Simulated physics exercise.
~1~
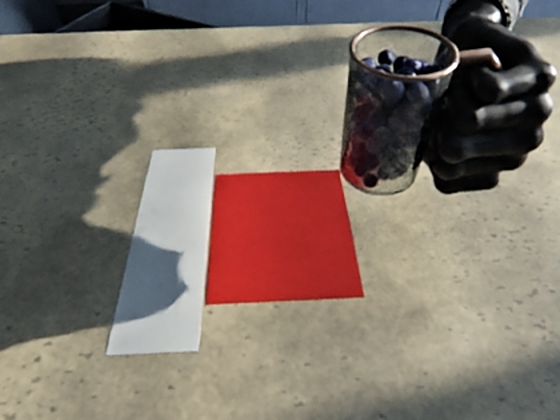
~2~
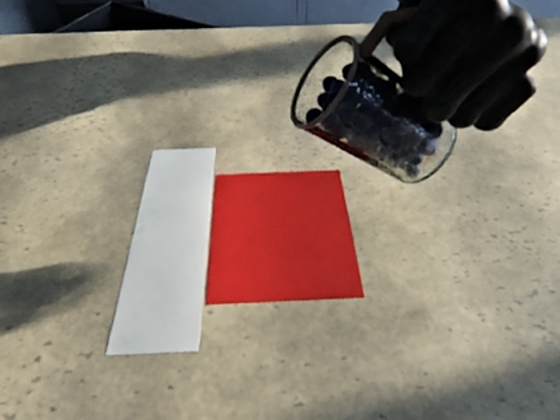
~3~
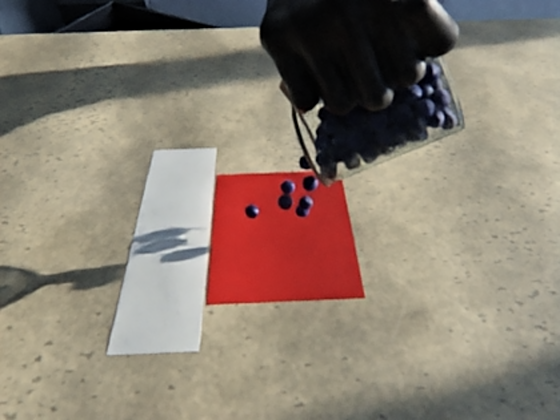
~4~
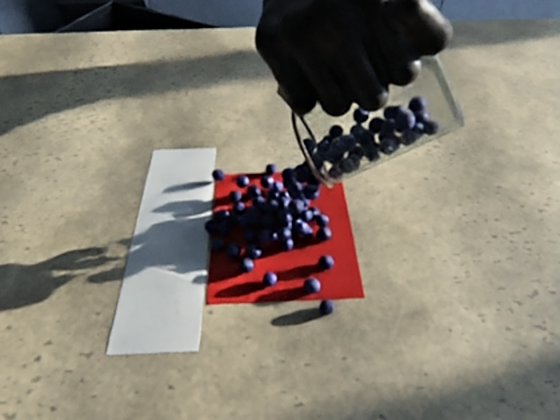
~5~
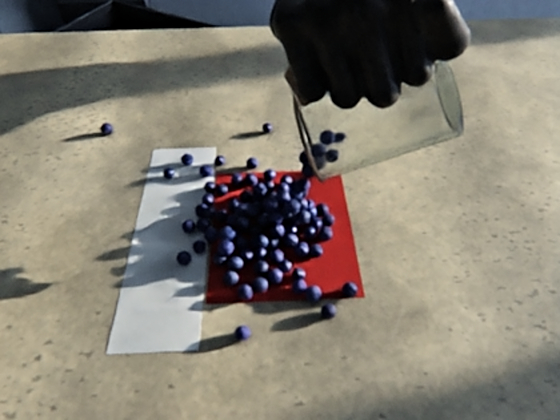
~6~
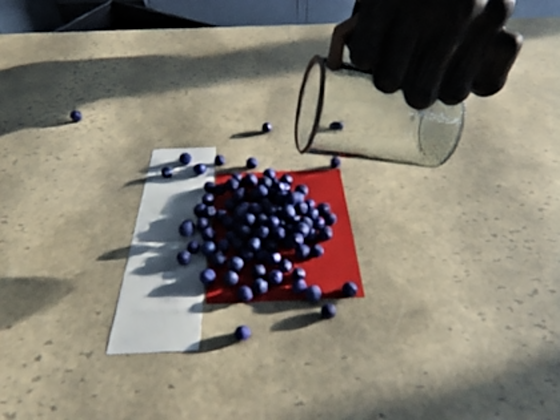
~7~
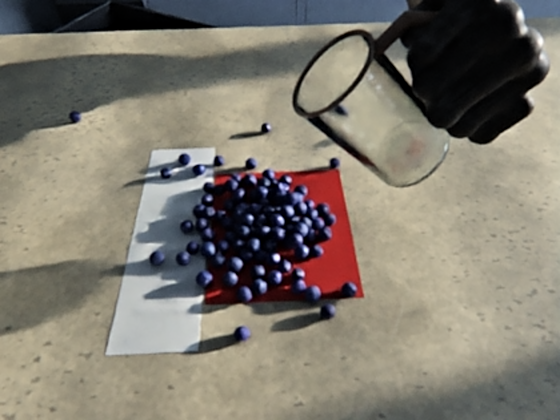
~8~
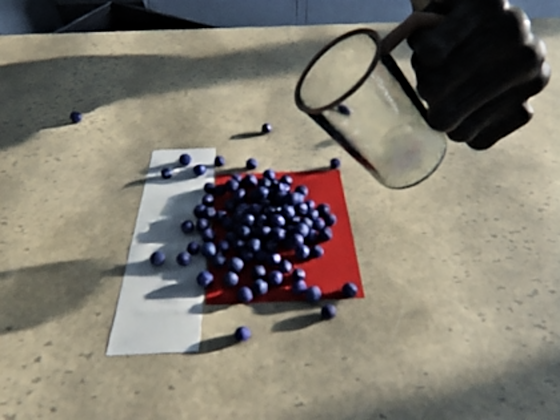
A black-gloved hand tipped a clear glass mug of blueberries over a red mat, pouring them into a heap that spilled onto the white mat and bare table, then turned the emptied mug partly back up and held it tilted.
